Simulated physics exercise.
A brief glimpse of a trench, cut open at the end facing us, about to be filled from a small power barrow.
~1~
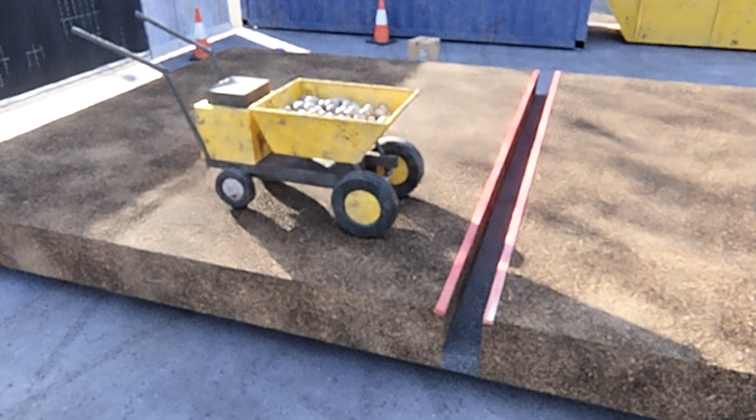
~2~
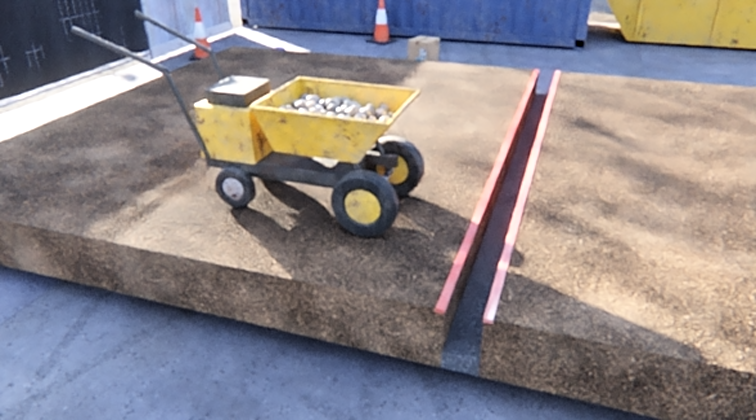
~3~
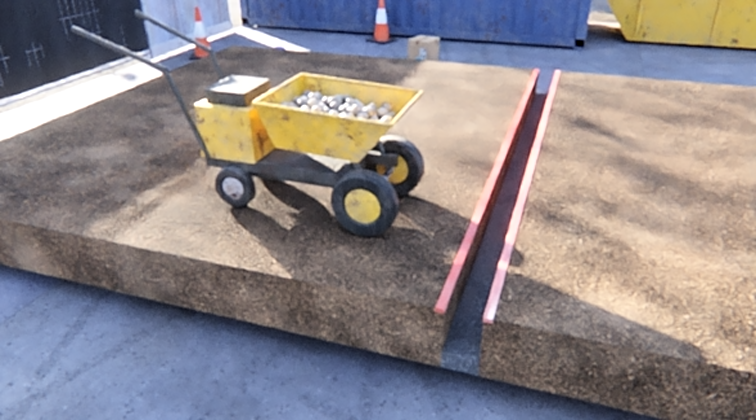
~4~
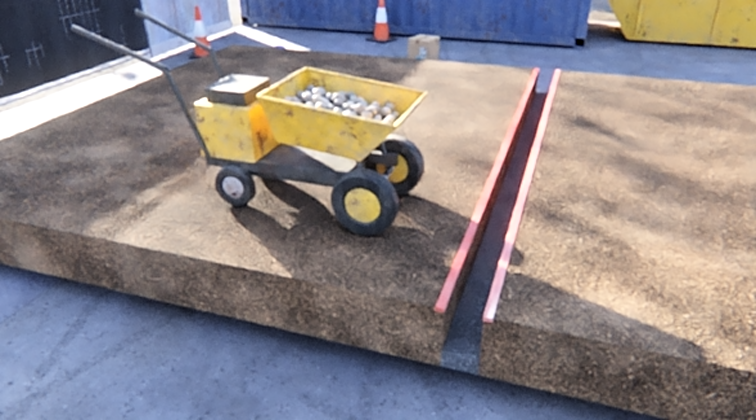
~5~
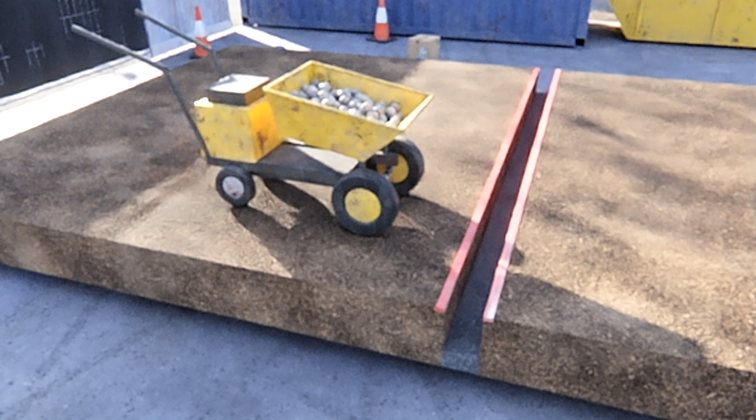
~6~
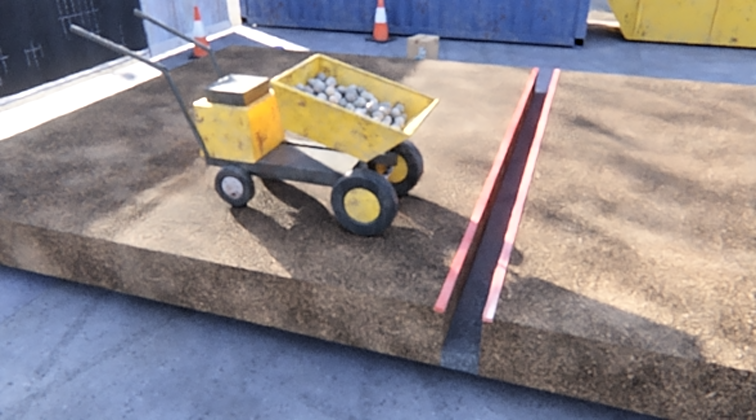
In this clip, a yellow power barrow loaded with river pebbles stands on brown ground beside a narrow, red-edged trench; its skip starts out level, then gradually tilts forward toward the trench while the wheels stay in place.
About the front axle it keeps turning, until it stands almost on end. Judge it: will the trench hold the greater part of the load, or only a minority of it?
I expect the load to largely find the trench.
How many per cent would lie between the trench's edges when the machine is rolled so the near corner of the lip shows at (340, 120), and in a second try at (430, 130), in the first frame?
In order: 50 % and 20 %.
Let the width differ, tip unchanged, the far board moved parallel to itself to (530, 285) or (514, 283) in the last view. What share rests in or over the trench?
The first case gives close to 100 per cent and the second close to 100 per cent.
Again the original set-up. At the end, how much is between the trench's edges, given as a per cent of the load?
That share is close to 85 %.
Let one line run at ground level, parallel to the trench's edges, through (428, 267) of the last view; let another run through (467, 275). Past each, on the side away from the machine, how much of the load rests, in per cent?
Result, first then second: 100 %, 70 %.
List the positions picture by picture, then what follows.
Lip of the skip near (387, 125), level; top of the load near (323, 117), river pebbles; first edge of the trench near (454, 274); far edge near (499, 282), the trench under half as wide as the skip, and about as deep as wide, in the first picture.
Lip of the skip near (388, 125), level; top of the load near (324, 116), in the second picture.
Lip of the skip near (391, 126), tipped barely; top of the load near (321, 108), in the third picture.
Lip of the skip near (396, 127), tipped a little; top of the load near (325, 104), in the fourth picture.
Lip of the skip near (403, 131), tipped a little; top of the load near (320, 106), in the fifth picture.
Lip of the skip near (409, 136), tipped clearly; top of the load near (325, 101); first edge of the trench near (454, 272); far edge near (498, 280), in the sixth picture.
Shortly afterwards, skip tipped steeply; the whole lot in the skip.
Next, skip tipped right over; near half in the skip; only a few short of the trench; near half in or heaped over the trench; a little beyond it; only a few falling.
Some moments later, skip tipped right over; a little short of the trench; the bulk in or heaped over the trench; a little beyond it.
In the end, skip tipped right over; a little short of the trench; the bulk in or heaped over the trench; a little beyond it.
